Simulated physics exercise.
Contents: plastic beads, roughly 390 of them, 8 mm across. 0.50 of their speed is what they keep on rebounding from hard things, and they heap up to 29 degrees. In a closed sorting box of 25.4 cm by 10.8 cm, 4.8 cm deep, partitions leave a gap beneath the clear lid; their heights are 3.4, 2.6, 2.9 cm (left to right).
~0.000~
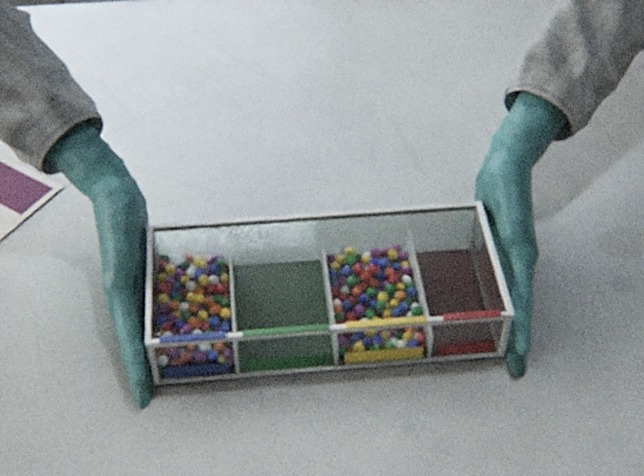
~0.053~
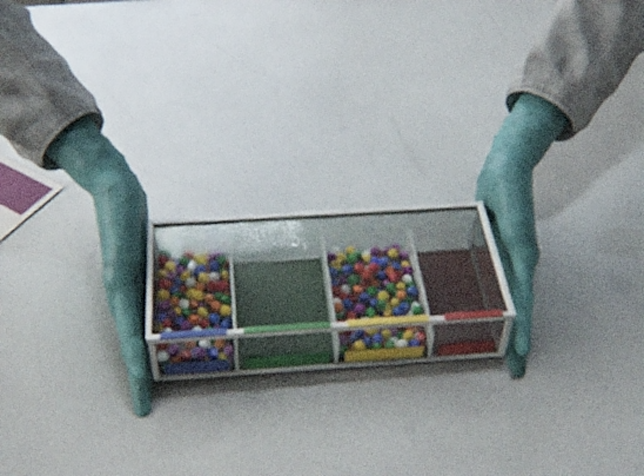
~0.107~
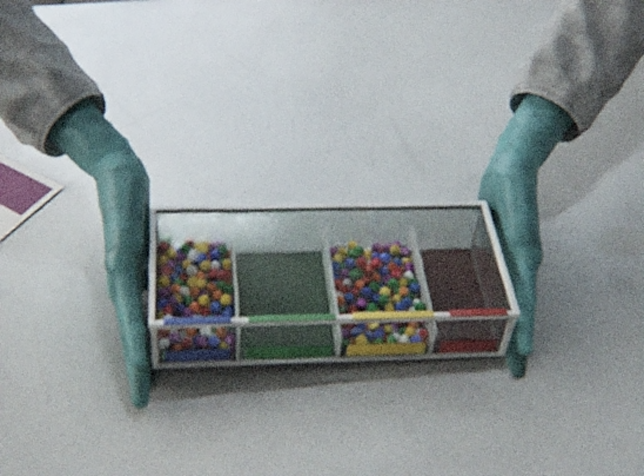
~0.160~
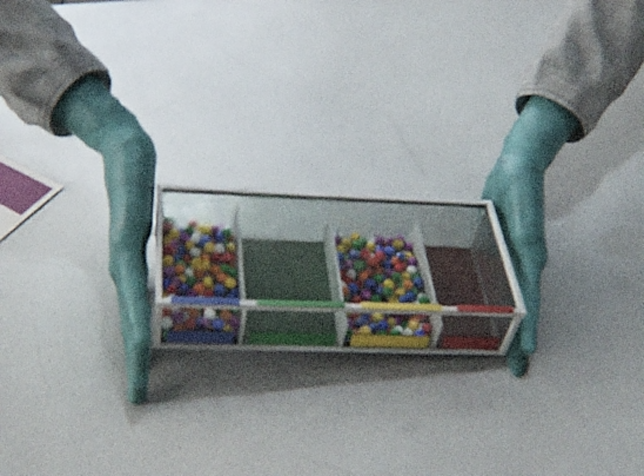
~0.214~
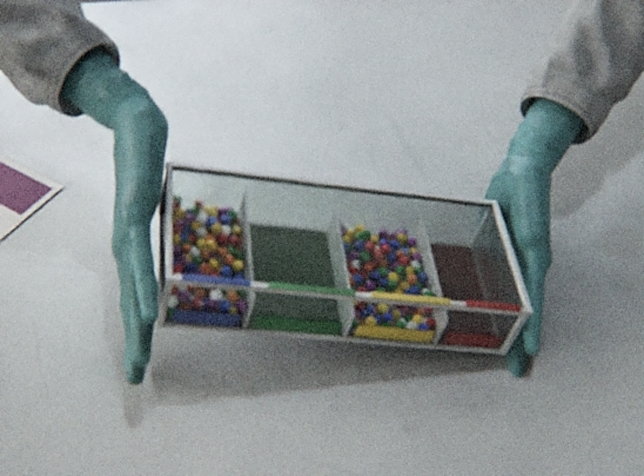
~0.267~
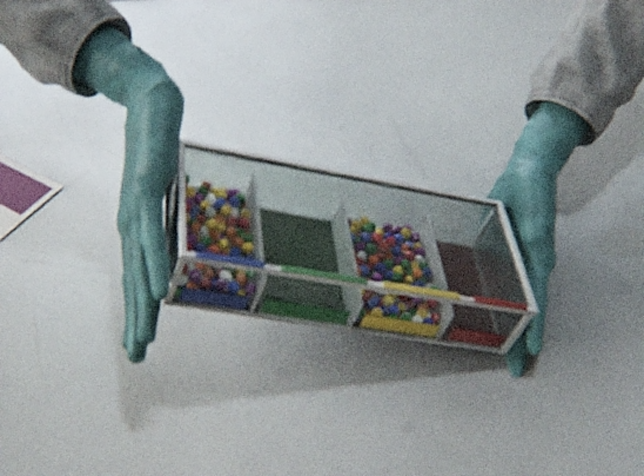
Two hands in teal gloves and grey sleeves hold a clear, lidded box at its ends above a pale grey tabletop, seen from above. Multicoloured beads fill the blue-marked far-left and yellow-marked third compartments, while the green and red ones are empty, and a purple-and-white card lies at left. The box stays nearly level at first, then the left hand raises its end, tilting it down toward the right.
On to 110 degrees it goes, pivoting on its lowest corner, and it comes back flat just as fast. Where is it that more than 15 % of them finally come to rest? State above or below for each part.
Red compartment: Crosses the line; blue compartment: Crosses the line; green compartment: Stays behind the line; yellow compartment: Stays behind the line.
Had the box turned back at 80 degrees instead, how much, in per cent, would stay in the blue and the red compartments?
Then: Blue 40, red 15.
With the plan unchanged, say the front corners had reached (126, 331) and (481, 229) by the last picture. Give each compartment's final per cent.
You'd see red at 0 percent, blue at 75, green at 25 and yellow at 0 percent.
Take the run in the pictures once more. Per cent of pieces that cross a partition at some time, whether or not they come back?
Something like 60 per cent of the pieces.
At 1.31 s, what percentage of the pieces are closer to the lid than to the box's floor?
About 70 per cent.
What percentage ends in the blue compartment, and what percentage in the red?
In the blue compartment 30 percent, in the red 55 percent.
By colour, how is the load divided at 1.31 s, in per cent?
The split is red at 35, blue at 40, green at 5 and yellow at 25 per cent.
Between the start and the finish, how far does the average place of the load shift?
7.0 cm, roughly.
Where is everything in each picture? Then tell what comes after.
In the first picture, box tilt 0 degrees, front corners at (151, 341) and (508, 313); blue 55 %, yellow 45 %.
In the second picture, box tilt 1 degrees, front corners at (152, 337) and (509, 313).
In the third picture, box tilt 4 degrees, front corners at (155, 323) and (513, 312), lowest corner right back.
In the fourth picture, box tilt 9 degrees, front corners at (162, 300) and (519, 311), lowest corner right back.
In the fifth picture, box tilt 14 degrees, front corners at (172, 277) and (525, 310), lowest corner right back.
In the sixth picture, box tilt 19 degrees, front corners at (186, 254) and (531, 309), lowest corner right back; blue 55 %, yellow 45 %. The box's pace is about 95 degrees a second.
After 1.31 s, tilt 110 degrees; red 35 %, blue 40 %, green 5 %, yellow 25 %.
Then, at 2.00 s, tilt 49 degrees; red 55 %, blue 35 %, green 5 %, yellow 10 %.
Then, at 2.73 s, tilt 0 degrees; red 55 %, blue 30 %, green 5 %, yellow 10 %.
In the end, at 3.3 s, red 55 %, blue 30 %, green 5 %, yellow 10 %.
